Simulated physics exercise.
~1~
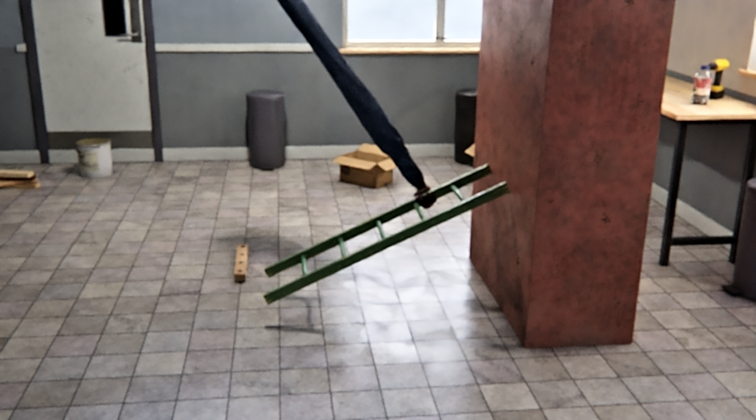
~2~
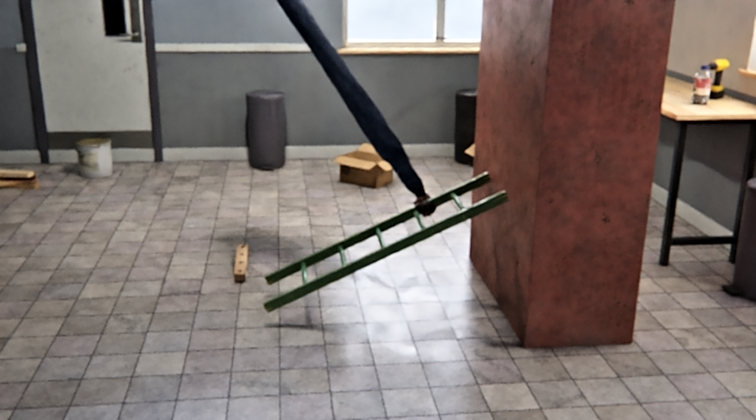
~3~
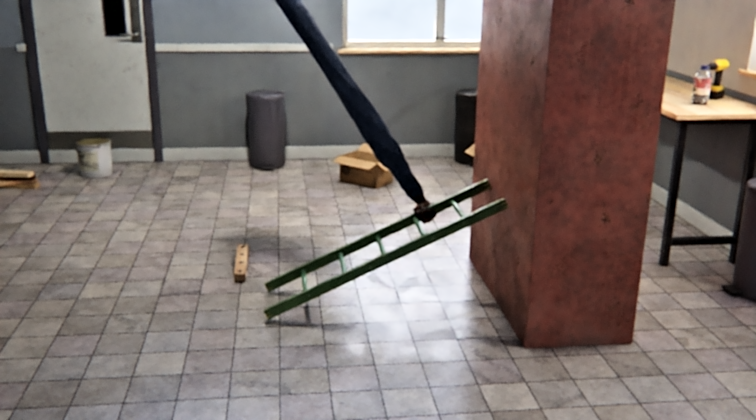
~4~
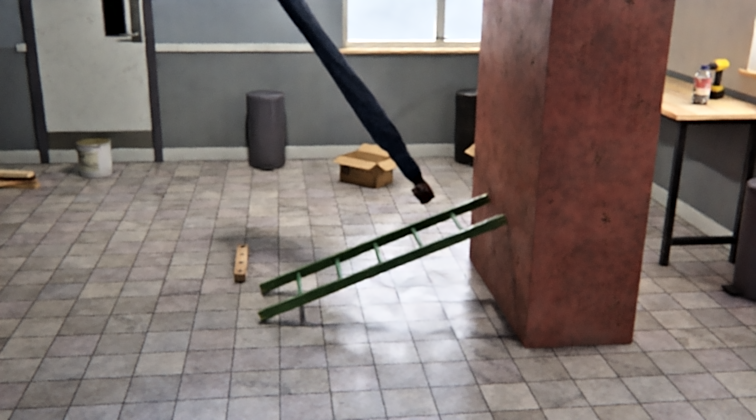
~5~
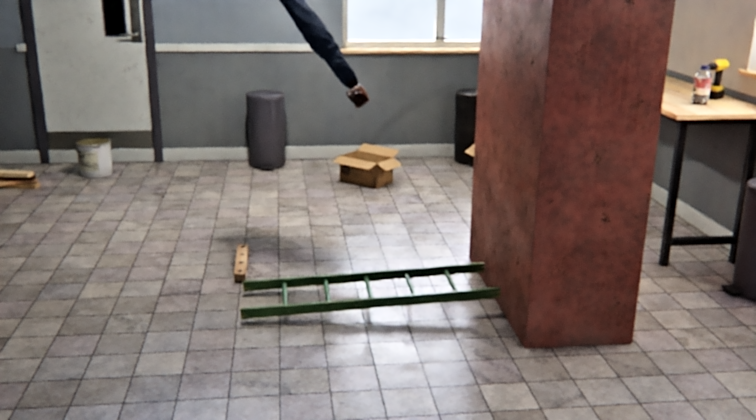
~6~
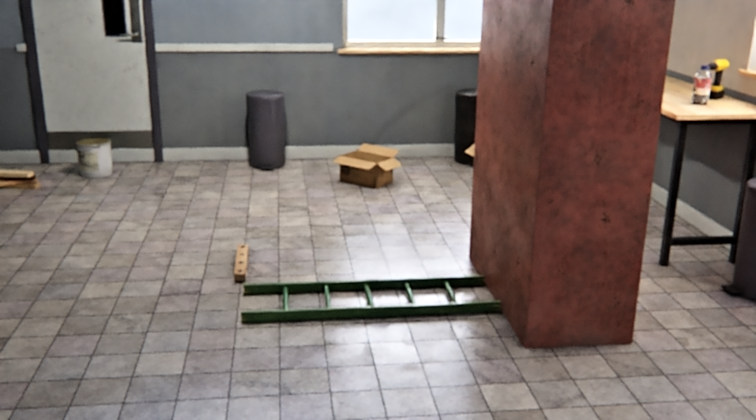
The clip shows a hand lowering a slanted green ladder against a reddish-brown cupboard on a tiled floor, then letting go and drawing back. The ladder's feet slide out to the left and it drops flat, ending at rest on the floor near a small wooden strip.
